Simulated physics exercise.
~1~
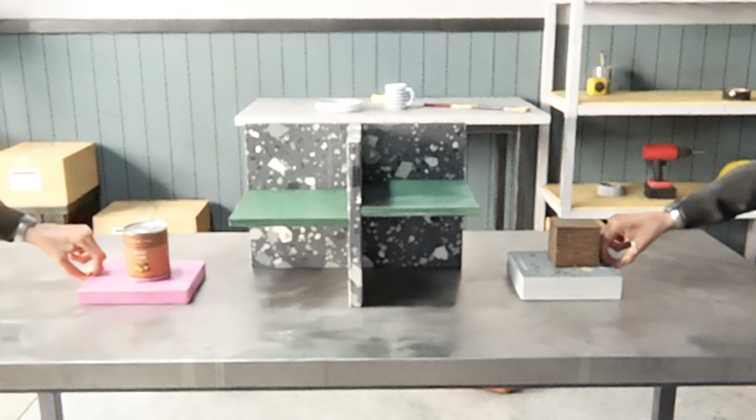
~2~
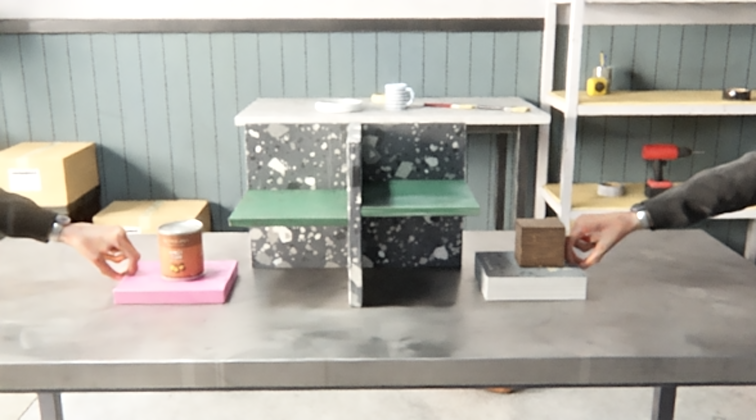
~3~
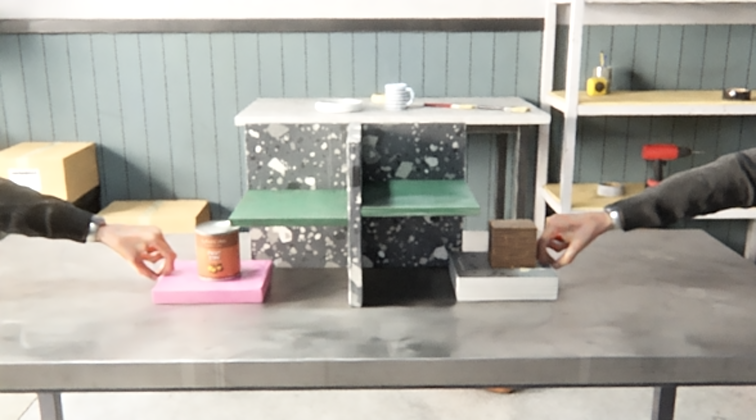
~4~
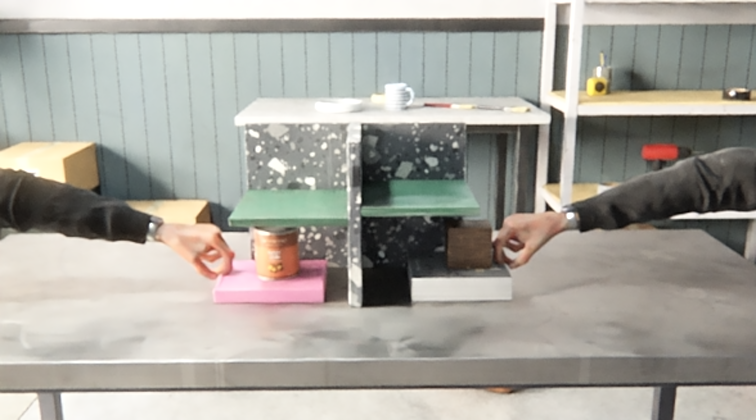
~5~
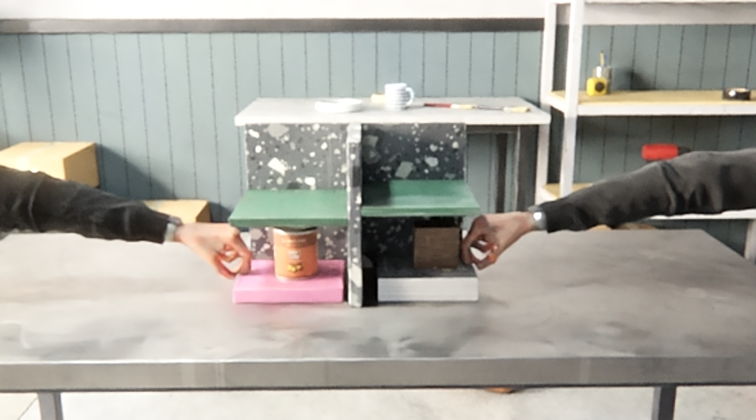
Two hands pushed a pink tray with an orange pot from the left and a grey book with a brown block from the right toward a speckled rack, and both loads slid under its green shelves without touching them, still upright.
